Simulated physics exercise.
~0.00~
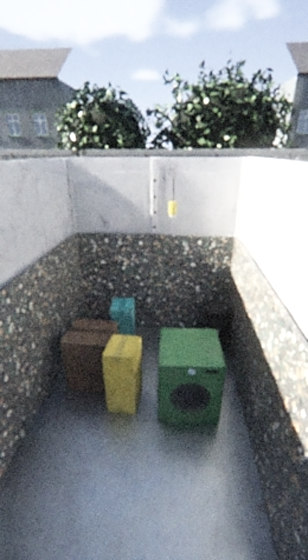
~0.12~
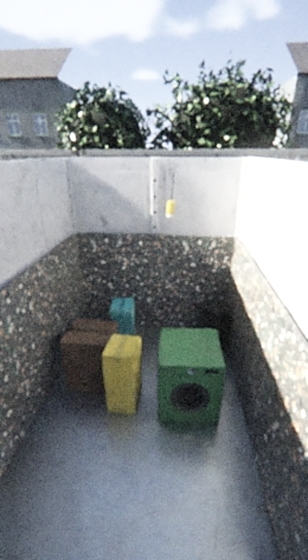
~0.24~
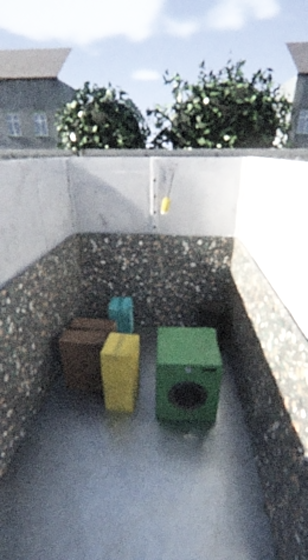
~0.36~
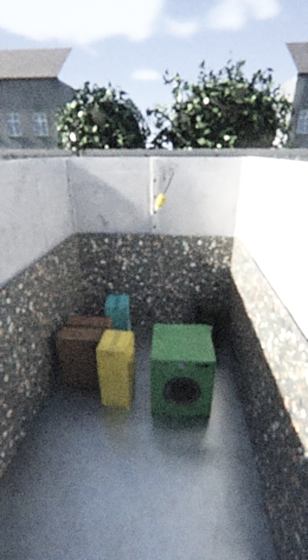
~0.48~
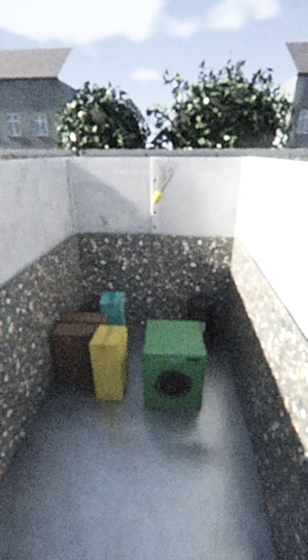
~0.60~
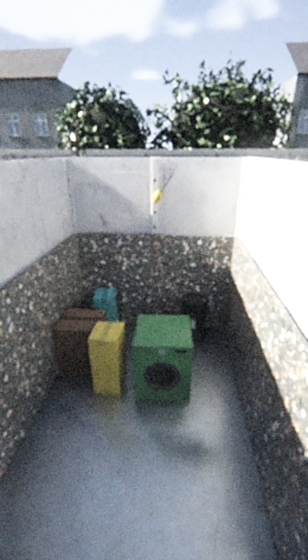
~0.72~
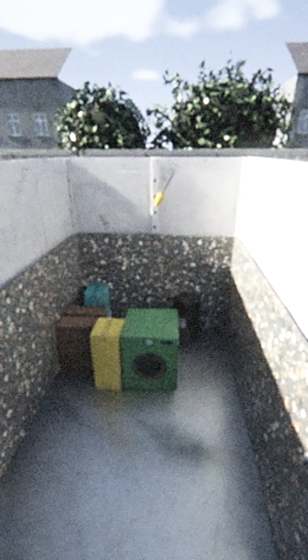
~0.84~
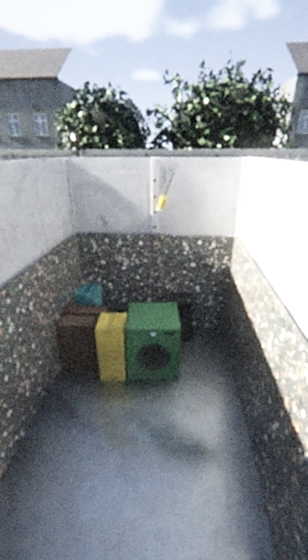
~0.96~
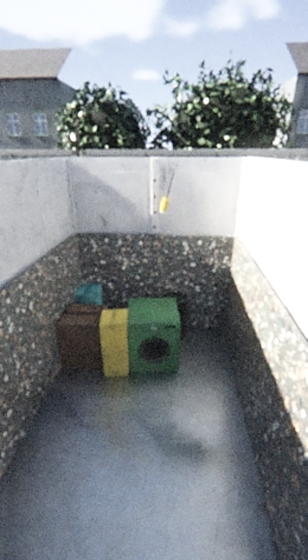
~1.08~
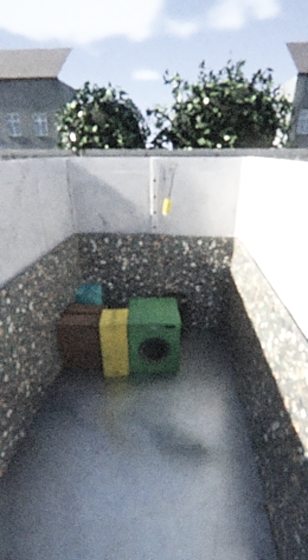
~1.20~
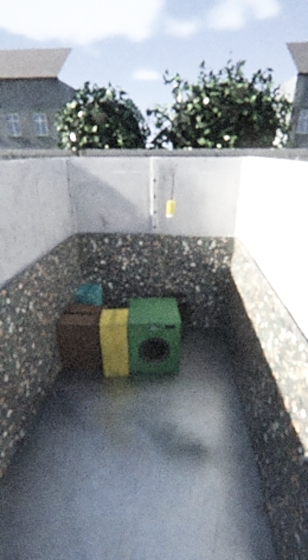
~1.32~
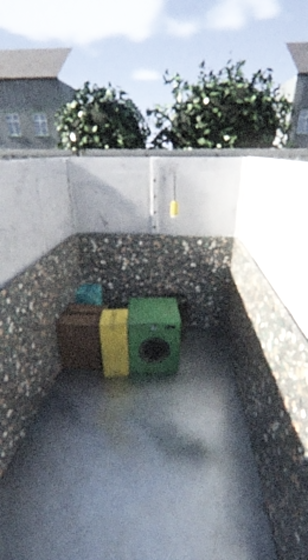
At first, a green appliance with a round door stands on the grey floor of a walled bay, right of a yellow box, with brown and turquoise boxes behind and a dark drum in the shadows by the back wall. A small yellow lamp hangs above, and it begins to swing. Then the appliance slides left and away toward the back, while the boxes shift slightly and the drum drifts left. The appliance closes up against the yellow box, and they edge farther back together. Finally everything rests upright, clustered toward the back left, with the drum mostly hidden behind the appliance.
